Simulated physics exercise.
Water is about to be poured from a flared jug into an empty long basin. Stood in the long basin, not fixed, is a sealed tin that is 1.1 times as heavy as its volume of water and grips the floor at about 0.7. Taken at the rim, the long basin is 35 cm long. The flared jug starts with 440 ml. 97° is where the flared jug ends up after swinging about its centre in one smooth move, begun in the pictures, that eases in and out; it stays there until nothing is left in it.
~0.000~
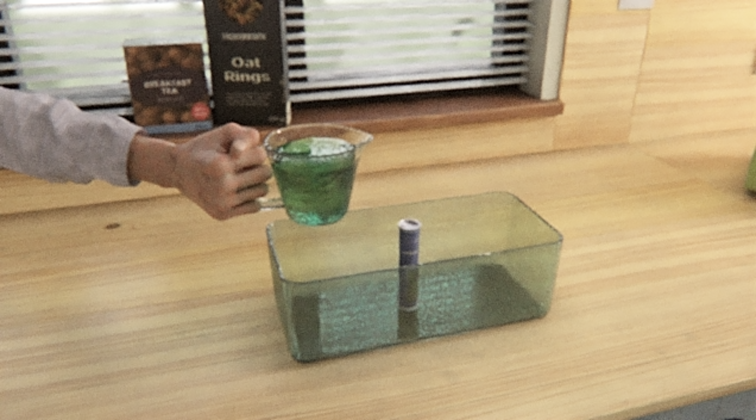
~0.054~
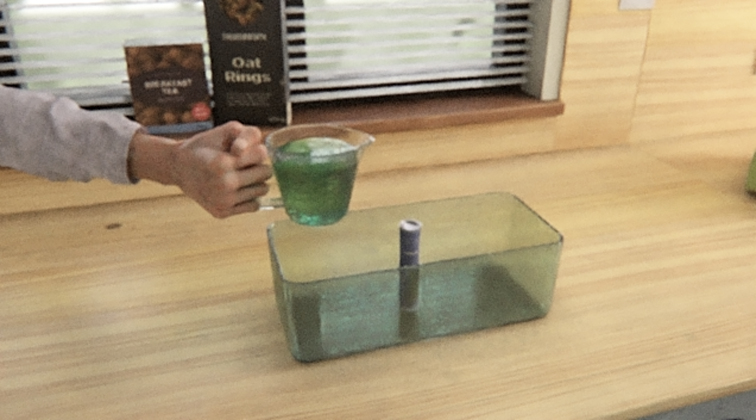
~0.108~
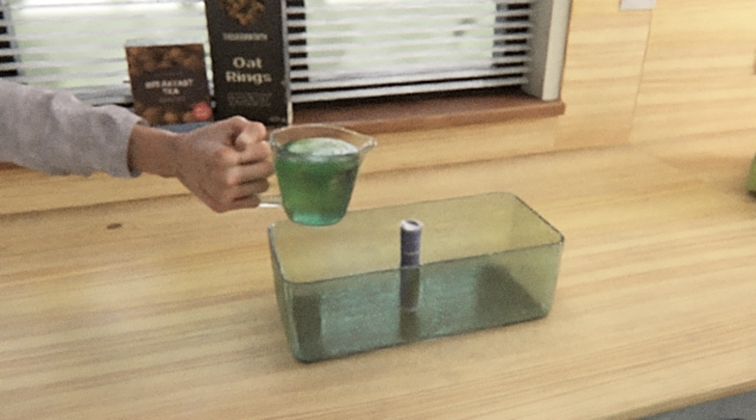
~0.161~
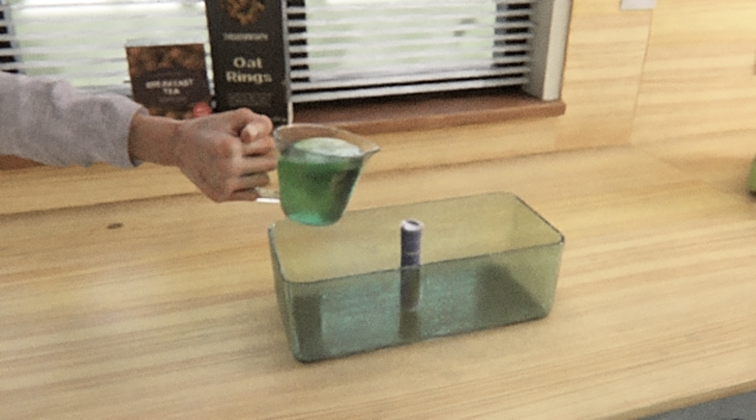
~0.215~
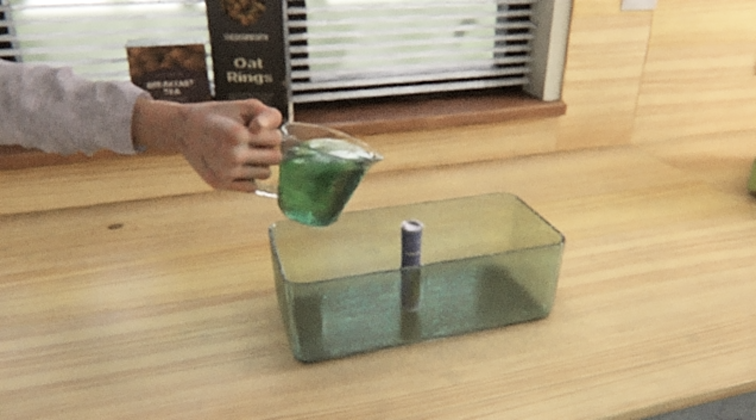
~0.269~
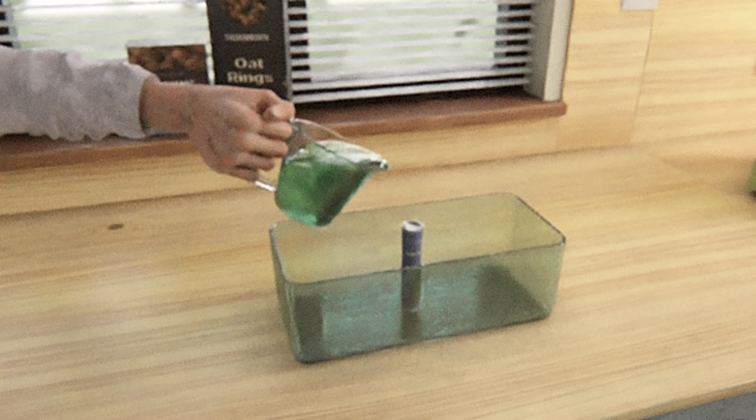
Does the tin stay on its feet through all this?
No.
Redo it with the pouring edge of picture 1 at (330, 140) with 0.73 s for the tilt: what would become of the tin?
Then it stays on its base.
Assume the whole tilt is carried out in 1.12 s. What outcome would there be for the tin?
So the tin will tip over.
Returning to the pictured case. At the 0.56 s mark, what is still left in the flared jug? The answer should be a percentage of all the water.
46 %.
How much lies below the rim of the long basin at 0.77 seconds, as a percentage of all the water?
Some 88 per cent.
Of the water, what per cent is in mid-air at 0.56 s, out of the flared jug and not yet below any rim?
Around 20 in a hundred.
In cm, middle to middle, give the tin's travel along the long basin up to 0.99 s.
It has moved some 8 cm.
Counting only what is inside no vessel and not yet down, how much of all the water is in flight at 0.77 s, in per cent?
Around 4 percent of it is airborne.
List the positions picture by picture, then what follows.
Tilt 0°; pouring edge (372, 135); surface from (270, 155) to (357, 146); the long basin's rim runs from (274, 253) to (536, 215); the tin's top is at (410, 228), in the first picture.
Tilt 1°; pouring edge (374, 137); surface from (271, 154) to (358, 147), in the second picture.
Tilt 5°; pouring edge (377, 141); surface from (274, 153) to (359, 148), in the third picture.
Tilt 11°; pouring edge (380, 147); surface from (279, 153) to (364, 149), in the fourth picture.
Tilt 19°; pouring edge (383, 156); surface from (282, 156) to (373, 151), in the fifth picture.
Tilt 29°; pouring edge (385, 166); surface from (284, 160) to (375, 157); 2 per cent is over the edge, in the sixth picture.
Then, 0.56 s in, the tilt is 84° and 46 per cent is still to pour; the tin stands where it began.
Then, 0.77 s in, the tilt is 97° and 7 per cent is still to pour; the tin leans 15°.
Then, 0.99 s in, the tilt is 97° and 0 per cent is still to pour; the tin lies on its side.
Then, 1.23 s in, the tilt is 97° and 0 per cent is still to pour; the tin lies on its side.
Finally, the tin lies on its side.
